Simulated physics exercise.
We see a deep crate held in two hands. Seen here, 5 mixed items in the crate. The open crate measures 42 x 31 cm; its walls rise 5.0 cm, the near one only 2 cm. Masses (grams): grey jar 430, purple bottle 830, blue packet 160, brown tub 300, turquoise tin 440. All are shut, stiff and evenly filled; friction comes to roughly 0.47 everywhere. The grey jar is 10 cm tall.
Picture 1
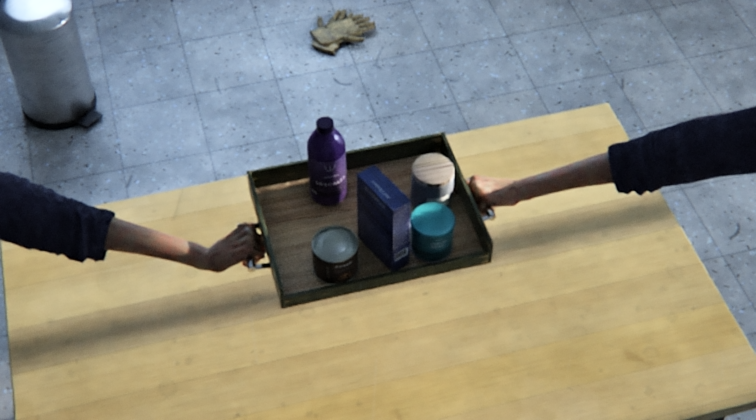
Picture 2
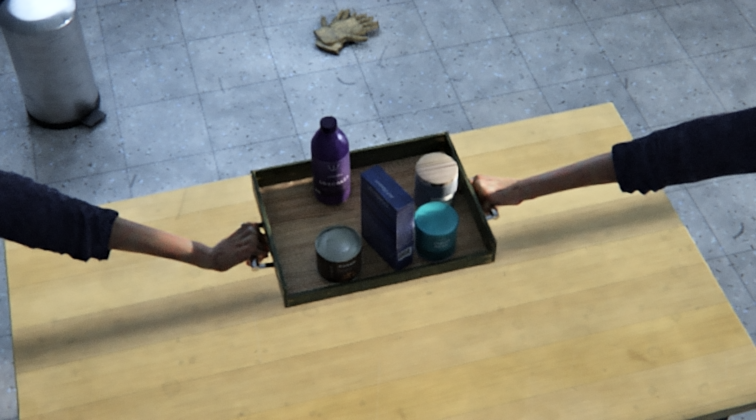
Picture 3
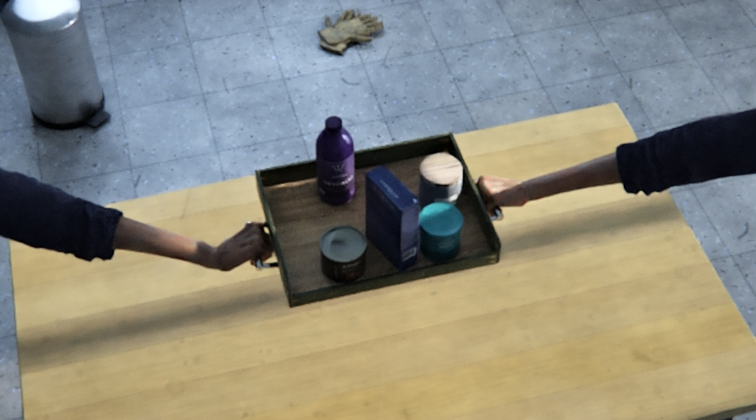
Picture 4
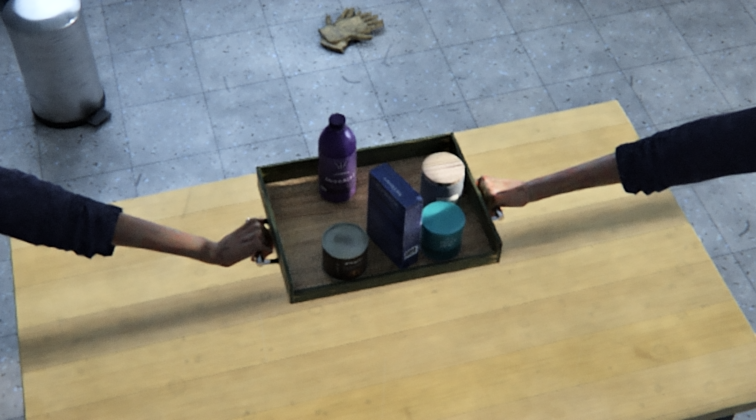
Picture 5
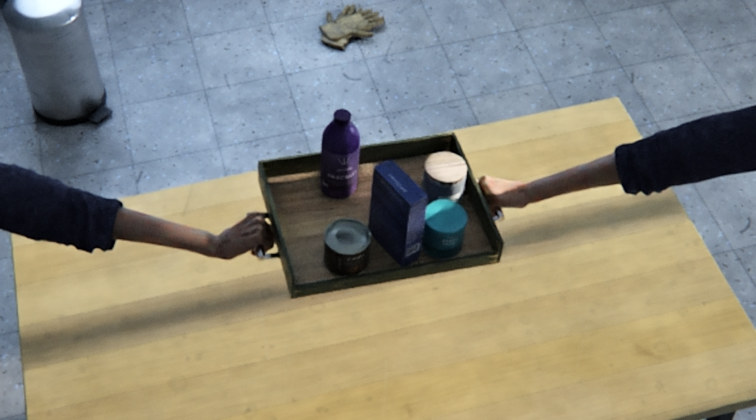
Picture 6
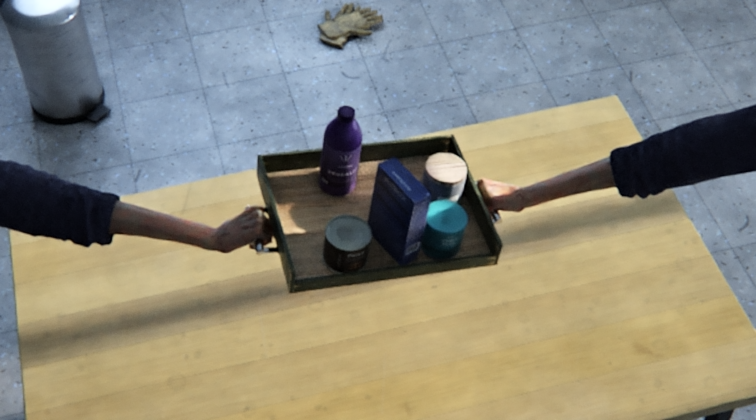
Tray of bottle, box and round containers shifting slightly right over a wooden table, then tilting gently right in two hands.
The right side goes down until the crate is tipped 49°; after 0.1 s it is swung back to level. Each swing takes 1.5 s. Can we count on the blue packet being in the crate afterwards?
The blue packet remains in the crate.
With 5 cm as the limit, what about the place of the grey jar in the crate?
The grey jar holds its spot.
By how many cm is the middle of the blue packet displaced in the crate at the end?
Some 9 cm.
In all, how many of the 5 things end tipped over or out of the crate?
That comes to 1.
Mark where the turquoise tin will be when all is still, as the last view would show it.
Around (467, 222).
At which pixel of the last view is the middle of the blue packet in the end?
Near (434, 201).
Then, 0.50 s on from there, tip 34°, right side down; blue packet 36° off its base near (432, 215); purple bottle 7° off its base; turquoise tin moved 2 cm.
Then, 0.60 s on from there, tip 39°, right side down; blue packet 53° off its base near (441, 223); purple bottle 26° off its base; turquoise tin moved 5 cm.
Then, 0.80 s on from there, tip 46°, right side down; blue packet 26° off its base near (455, 229); purple bottle on its side; brown tub moved 9 cm.
Then, 1.90 s on from there, tip 26°, right side down; blue packet moved 9 cm near (449, 216); purple bottle on its side; brown tub moved 12 cm.
In the end, toppled in the crate, purple bottle; not toppled but over 5 cm from the start, blue packet, brown tub and turquoise tin; the last one under 5 cm from the start. In the last view, blue packet near (434, 201).
